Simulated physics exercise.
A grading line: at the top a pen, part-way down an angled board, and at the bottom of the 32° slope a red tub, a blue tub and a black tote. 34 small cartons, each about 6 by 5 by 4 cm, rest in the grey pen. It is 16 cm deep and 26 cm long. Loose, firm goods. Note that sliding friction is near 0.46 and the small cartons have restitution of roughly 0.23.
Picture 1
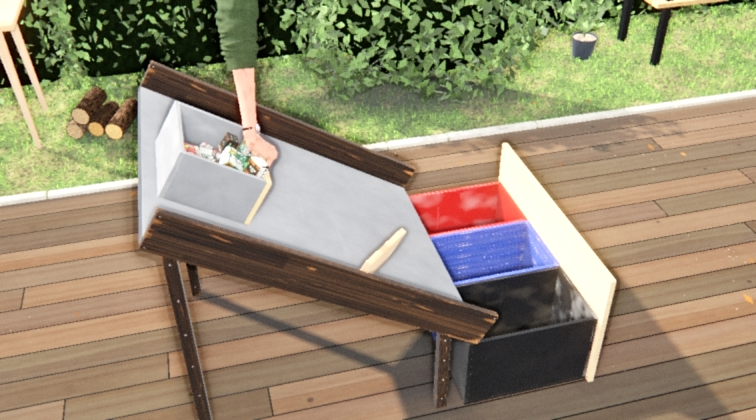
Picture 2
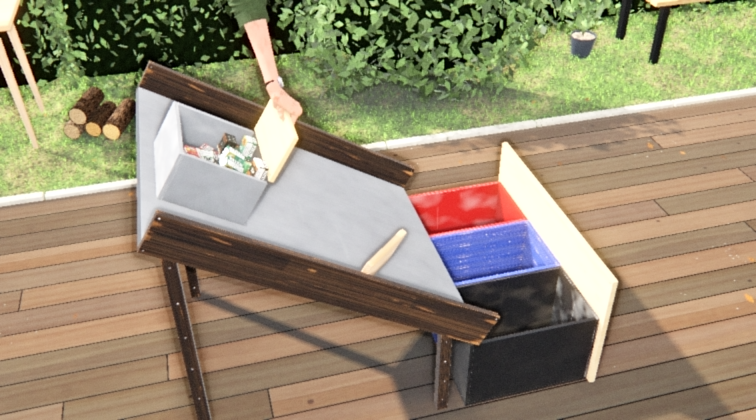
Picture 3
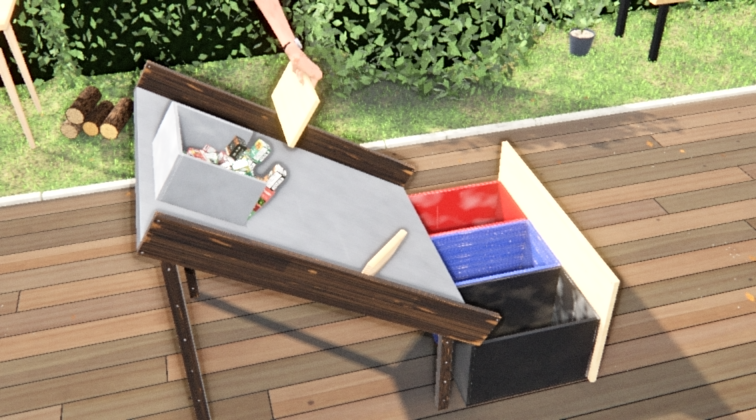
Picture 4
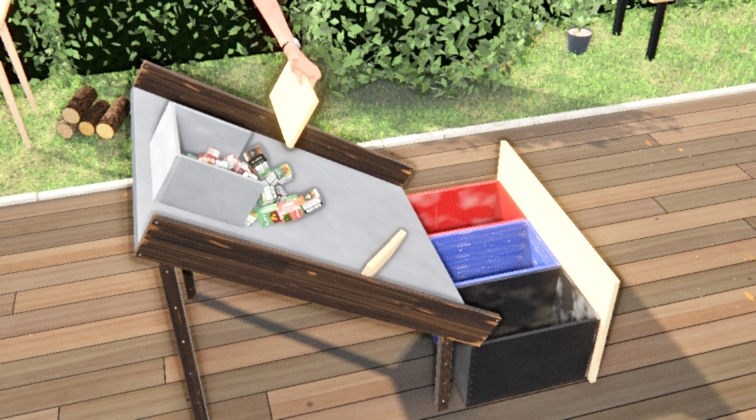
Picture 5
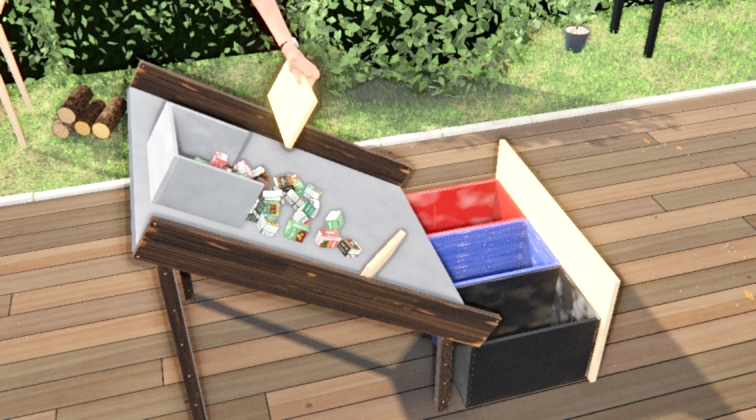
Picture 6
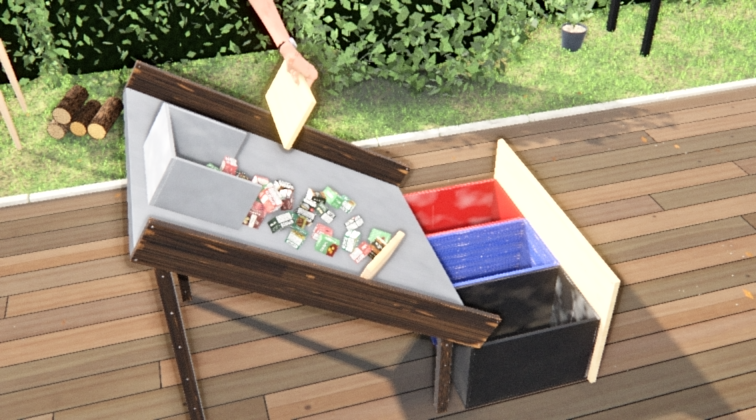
At the start, small cartons sit in a grey pen atop a sloping table while a hand grips the pen's wooden gate. The hand lifts the gate up and holds it above the board, and the cartons slide out and spread down the slope to the right, the leading ones reaching the angled wooden strip.
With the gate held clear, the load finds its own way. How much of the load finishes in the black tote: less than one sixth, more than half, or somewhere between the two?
My guess is few, under one sixth.
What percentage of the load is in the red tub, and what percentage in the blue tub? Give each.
Around 15 per cent and 75 per cent, in that order.
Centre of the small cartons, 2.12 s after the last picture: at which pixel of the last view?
I'd place it about (493, 298) in the last view.
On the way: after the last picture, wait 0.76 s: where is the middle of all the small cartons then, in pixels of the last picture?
Near (441, 249) in pixels.
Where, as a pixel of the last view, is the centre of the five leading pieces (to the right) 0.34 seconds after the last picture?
They'd be centred about (462, 253) in the last picture.
Then, 0.34 s after the last picture, 1 in the red tub, 3 in the blue tub, 29 on the slope and 1 in the air.
Then, 0.76 s after the last picture, 2 in the red tub, 12 in the blue tub, 15 on the slope and 5 in the air.
Then, 1.36 s after the last picture, 5 in the red tub, 24 in the blue tub, 1 in the black tote and 4 on the slope.
Final count (2.12 s after the last picture), 5 in the red tub, 26 in the blue tub, 1 in the black tote and 2 on the slope. Asked share, 1 of 34, 3 per cent.
